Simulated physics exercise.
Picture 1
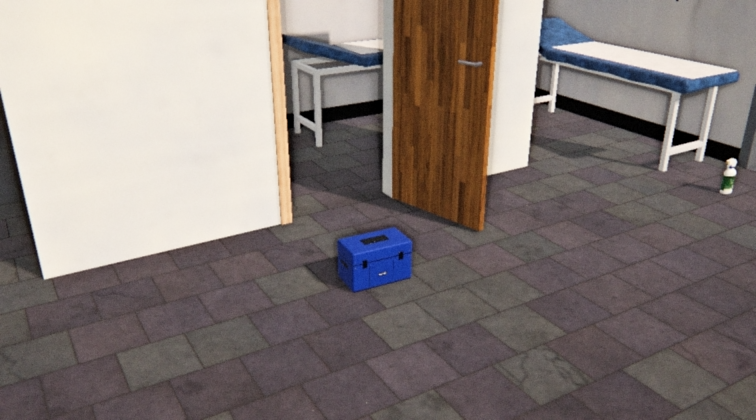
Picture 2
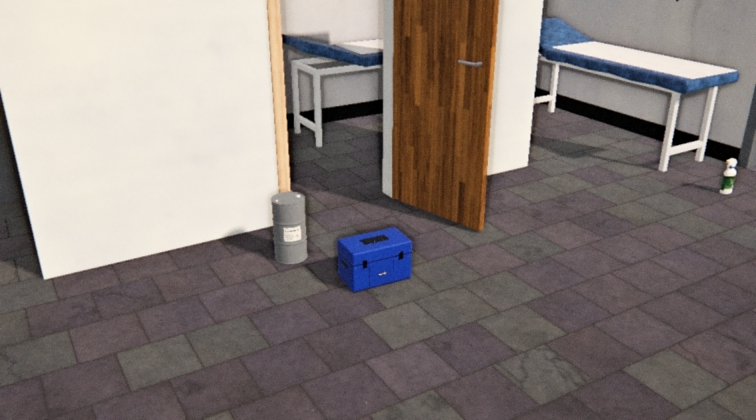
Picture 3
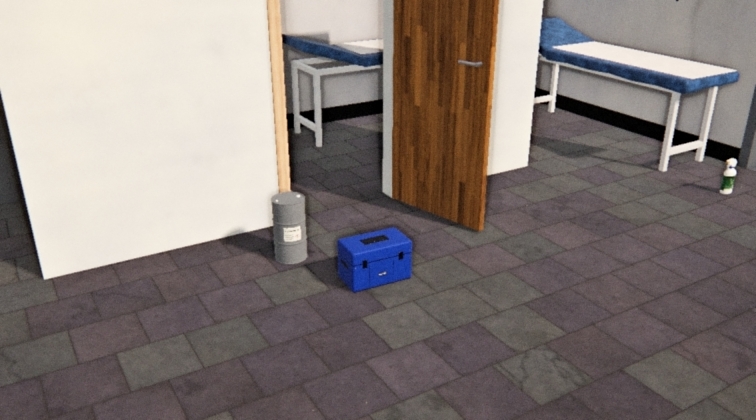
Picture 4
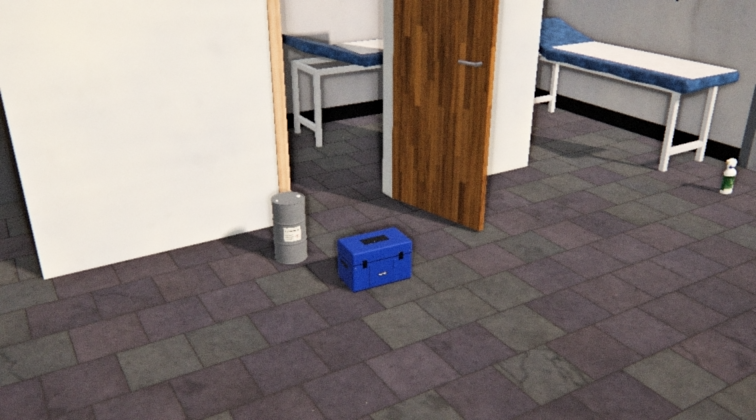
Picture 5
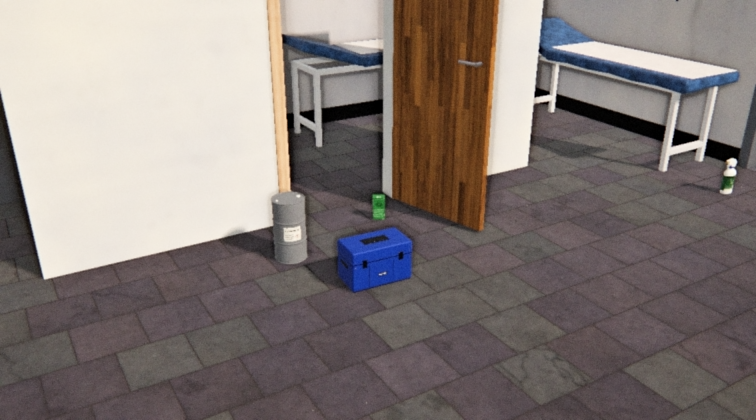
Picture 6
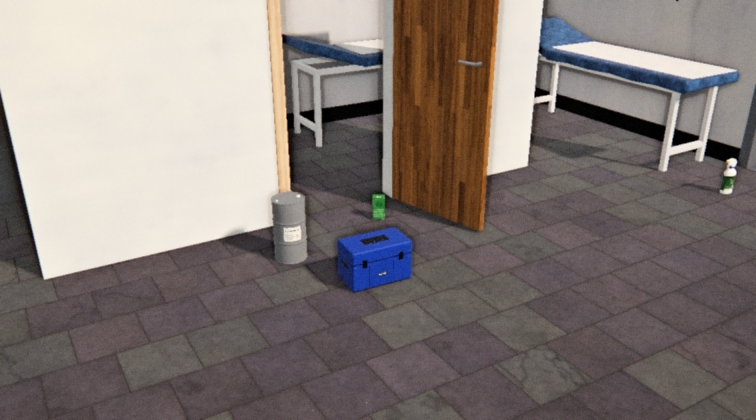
At the start, a blue toolbox sits on the tiled floor in front of a wide-open wooden door, with padded beds behind. A grey canister appears to the toolbox's left, then a small green container appears behind the toolbox, while the door and toolbox stay still.
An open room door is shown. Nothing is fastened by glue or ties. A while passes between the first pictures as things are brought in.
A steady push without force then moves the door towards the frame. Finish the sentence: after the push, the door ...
After the push, the door meets the frame.
Then, 0.90 s after the last picture, open by 68°.
Then, 1.40 s after the last picture, open by 37°; green carton slid about its own width near (367, 205).
Then, 1.80 s after the last picture, open by 13°; green carton slid well along near (349, 200).
At rest, open by 0°; moved from the start, green carton; the other 2 in place. Seen from the same camera at the end, green carton near (342, 196).
